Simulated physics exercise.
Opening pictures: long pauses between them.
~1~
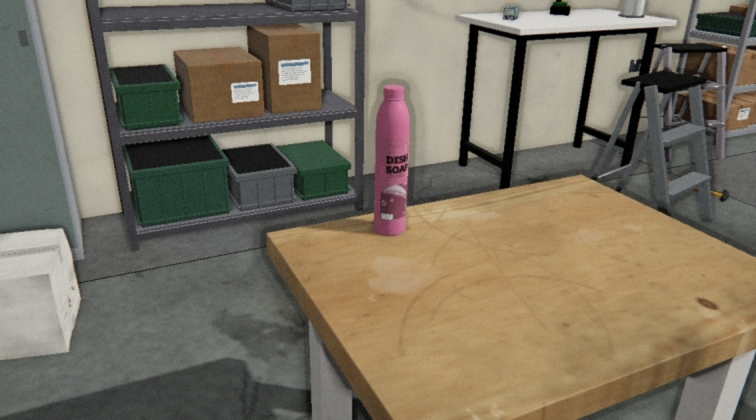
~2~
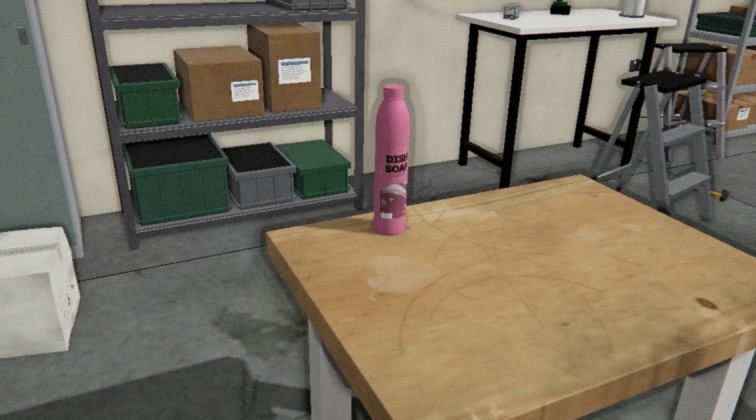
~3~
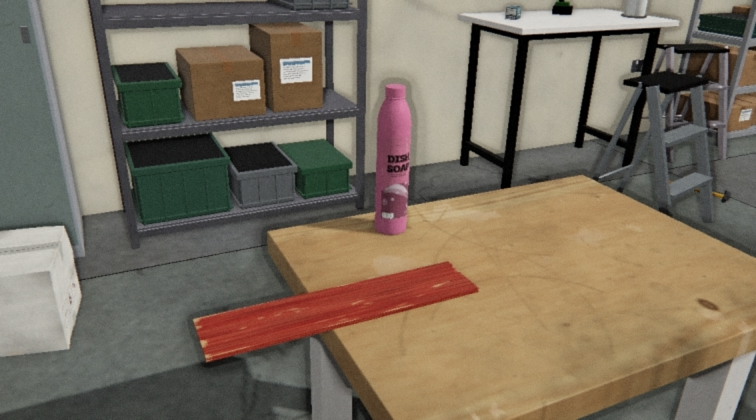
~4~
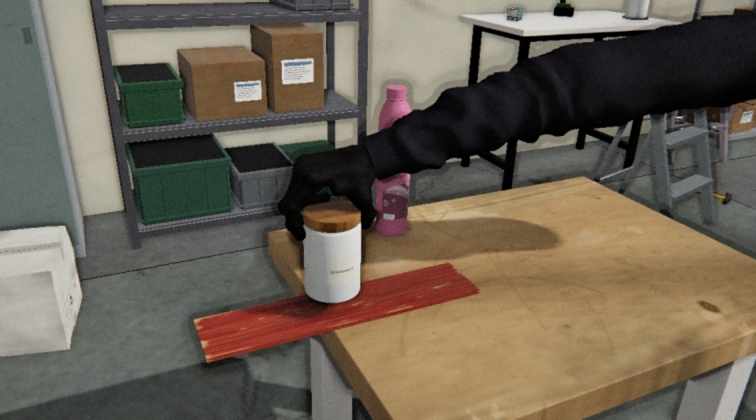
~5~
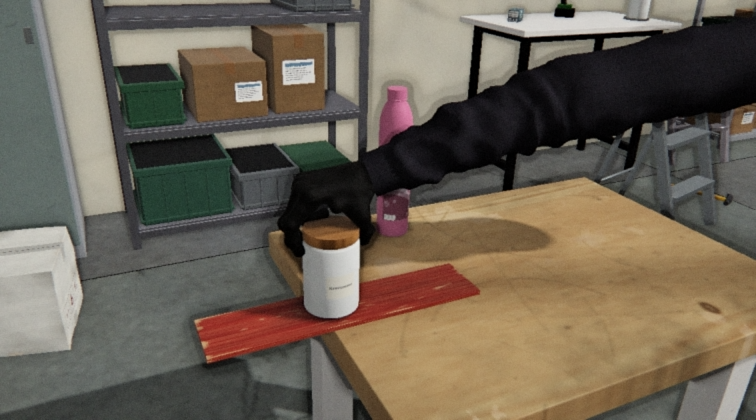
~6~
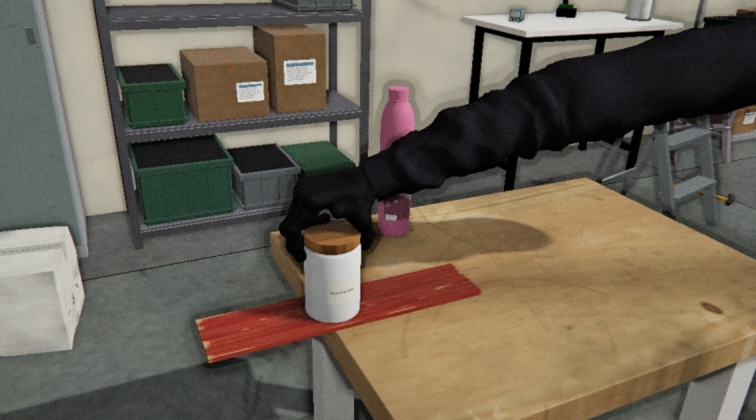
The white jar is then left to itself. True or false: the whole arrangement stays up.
True.
Then, 0.20 s after the last picture, nothing has stirred.
Then, 0.40 s after the last picture, white jar resting near (332, 271).
At rest, all 3 in place. Seen from the same camera at the end, white jar near (332, 271). The plank stays on the table.
